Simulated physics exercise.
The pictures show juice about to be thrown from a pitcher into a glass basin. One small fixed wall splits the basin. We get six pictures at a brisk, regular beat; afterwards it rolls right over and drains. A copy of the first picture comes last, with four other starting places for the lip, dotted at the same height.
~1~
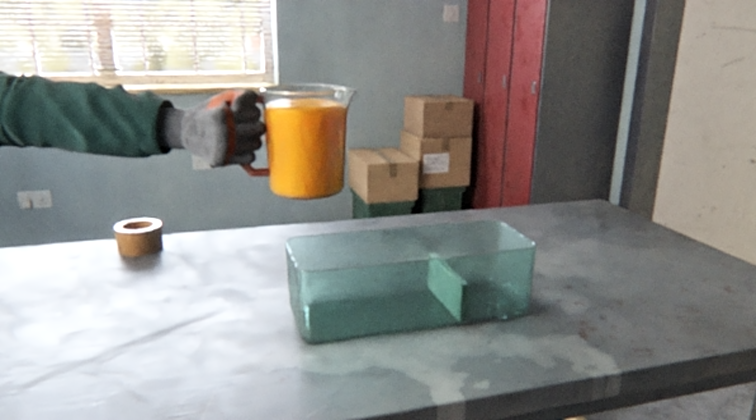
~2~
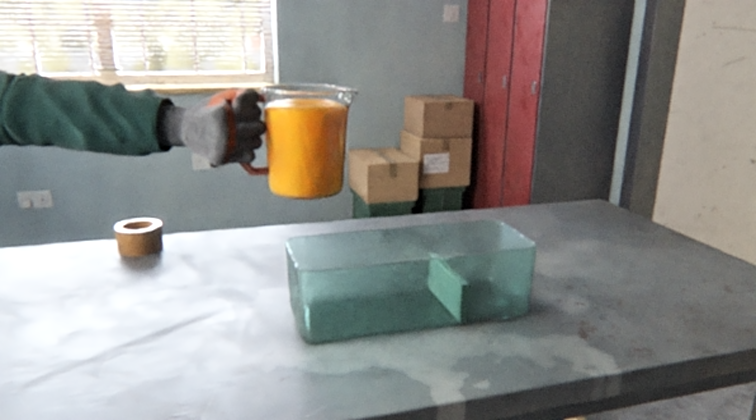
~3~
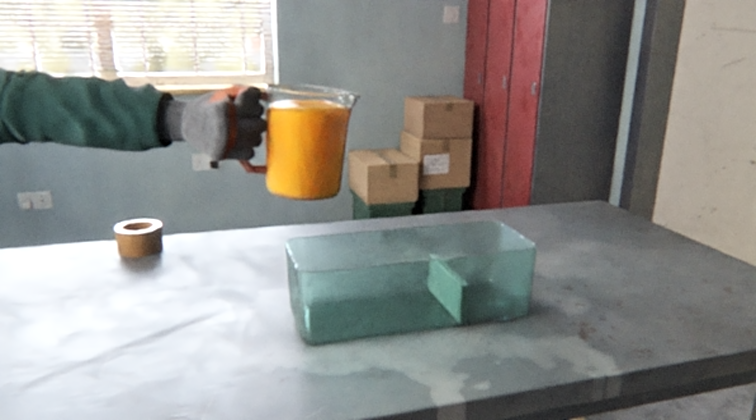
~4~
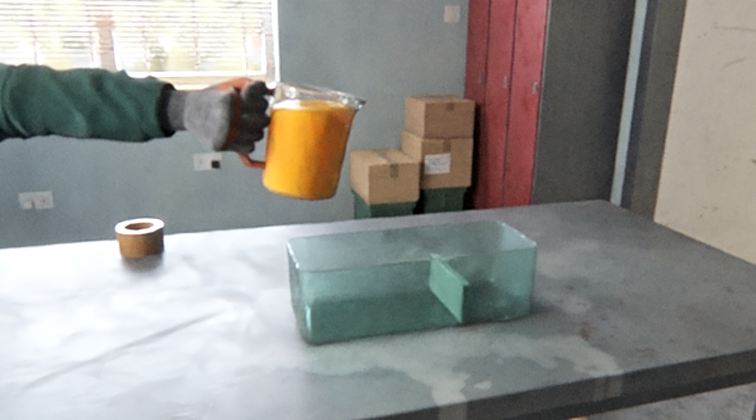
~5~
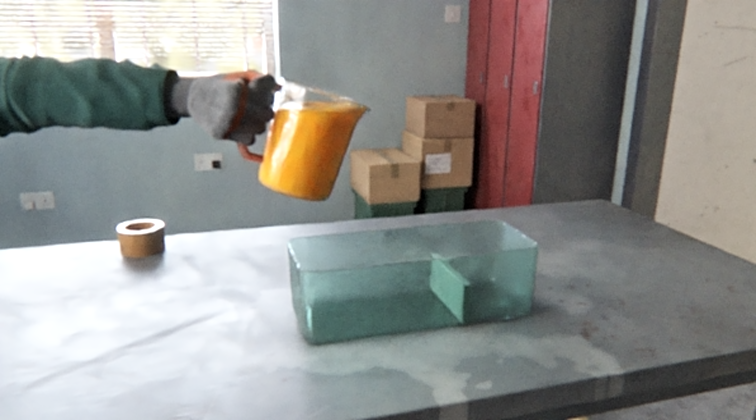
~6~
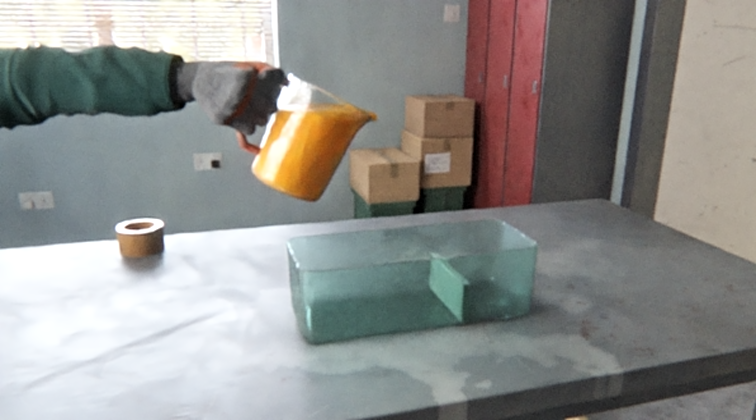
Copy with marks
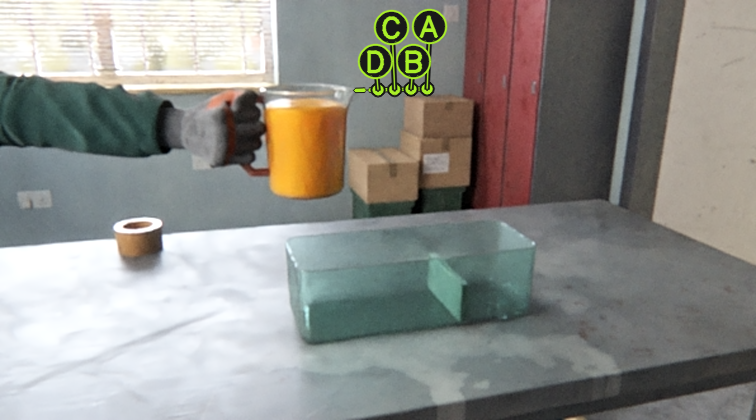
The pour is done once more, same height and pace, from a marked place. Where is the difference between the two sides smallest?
Use dot C.
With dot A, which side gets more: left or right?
The right one.
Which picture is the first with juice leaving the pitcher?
In picture 6.
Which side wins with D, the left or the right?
The left side.
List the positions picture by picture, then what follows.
In the first picture, upright, lip at (355, 90); basin from (301, 343) to (526, 312); top of the wall at (448, 268); nothing has left yet.
In the second picture, upright, lip at (356, 91); nothing has left yet.
In the third picture, tipped about 5°, lip at (359, 95); nothing has left yet.
In the fourth picture, tipped about 11°, lip at (364, 101); nothing has left yet.
In the fifth picture, tipped about 18°, lip at (369, 109); nothing has left yet.
In the sixth picture, tipped about 27°, lip at (372, 118); juice is over the lip, down to (372, 118).
On the marked copy, A at (427, 88); B at (411, 89); C at (394, 89); D at (378, 89).
Choosing A, about 5 % ends left of the wall and 93 % right of it.
Choosing B, about 14 % ends left of the wall and 85 % right of it.
Choosing C, about 48 % ends left of the wall and 51 % right of it.
Choosing D, about 87 % ends left of the wall and 8 % right of it; 4 % is lost outside.
